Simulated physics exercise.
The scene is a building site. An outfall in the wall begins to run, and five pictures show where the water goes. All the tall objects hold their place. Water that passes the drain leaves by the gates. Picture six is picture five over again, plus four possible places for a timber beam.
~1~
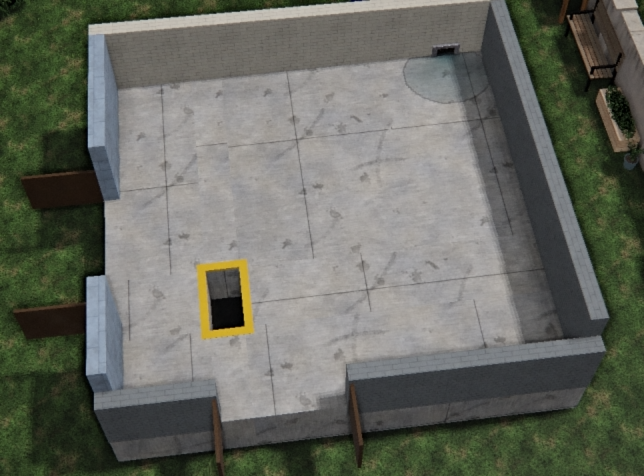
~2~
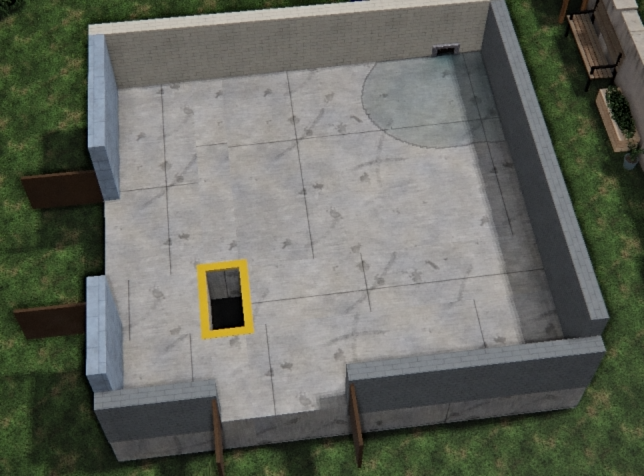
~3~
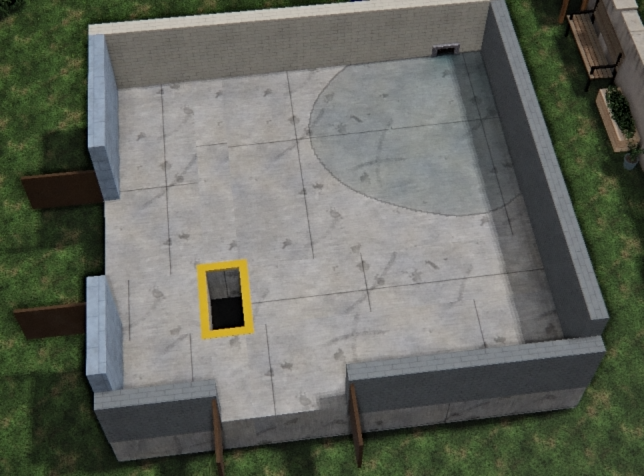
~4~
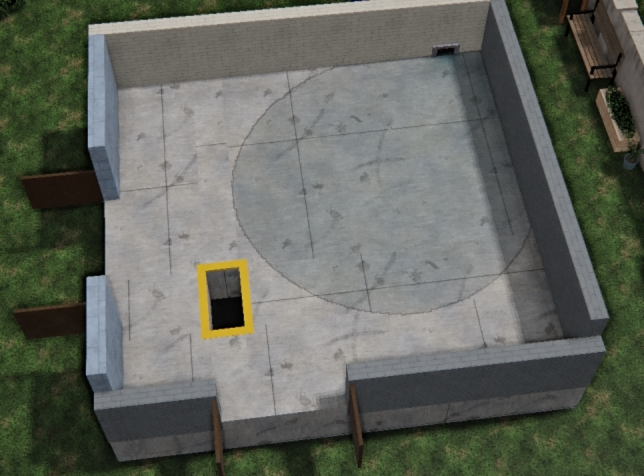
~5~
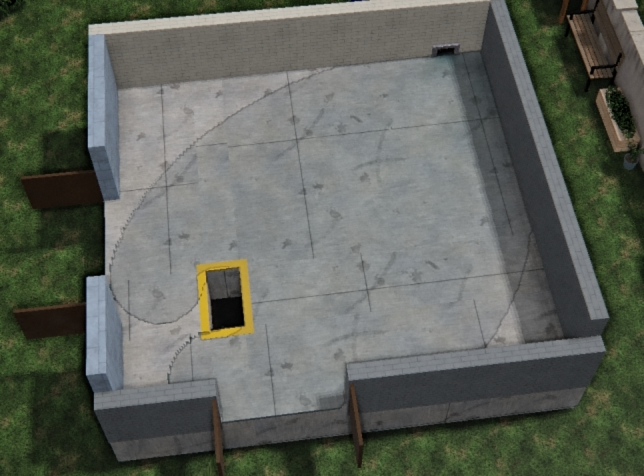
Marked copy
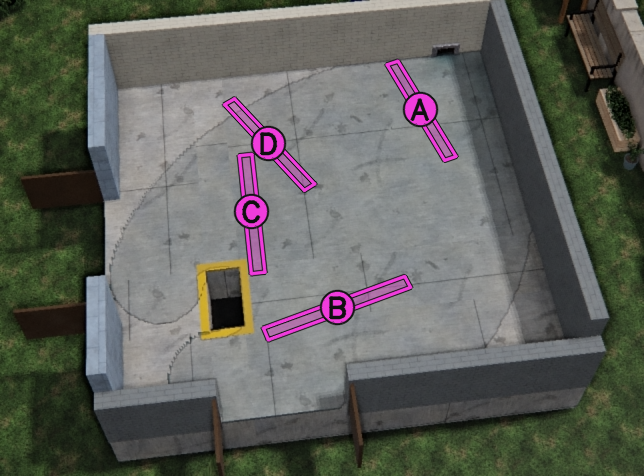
On a building site, a thin sheet of water spreads from an outlet in the back wall at upper right across the walled concrete floor, growing steadily wider until it surrounds much of the yellow-edged drain and enters it.
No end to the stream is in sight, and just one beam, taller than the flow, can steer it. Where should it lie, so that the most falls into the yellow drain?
Spot B does it best.
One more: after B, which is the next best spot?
D it is.
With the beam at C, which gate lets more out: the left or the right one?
More leaves on the right.
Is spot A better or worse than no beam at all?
It is worse.
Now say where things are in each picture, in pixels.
The first picture shows outfall at (445, 50); yellow drain at (225, 298); open gate at (283, 398); open gate at (121, 259); 3 % of the ground under water, visible out to (464, 96); yellow drain still dry.
In the second picture, 10 % of the ground under water, visible out to (386, 131); yellow drain still dry.
In the third picture, 23 % of the ground under water, visible out to (434, 209); yellow drain still dry.
In the fourth picture, 46 % of the ground under water, visible out to (314, 289); yellow drain still dry.
In the fifth picture, 74 % of the ground under water, visible out to (189, 364); yellow drain taking water.
In magenta, A from (392, 62) to (450, 158); B from (265, 333) to (407, 281); C from (258, 272) to (245, 155); D from (229, 101) to (309, 187).
With A, about 20 % of the stream goes into the yellow drain, about 80 % out by the gates.
With B, about 52 % of the stream goes into the yellow drain, about 48 % out by the gates.
With C, about 19 % of the stream goes into the yellow drain, about 81 % out by the gates.
With D, about 30 % of the stream goes into the yellow drain, about 70 % out by the gates.
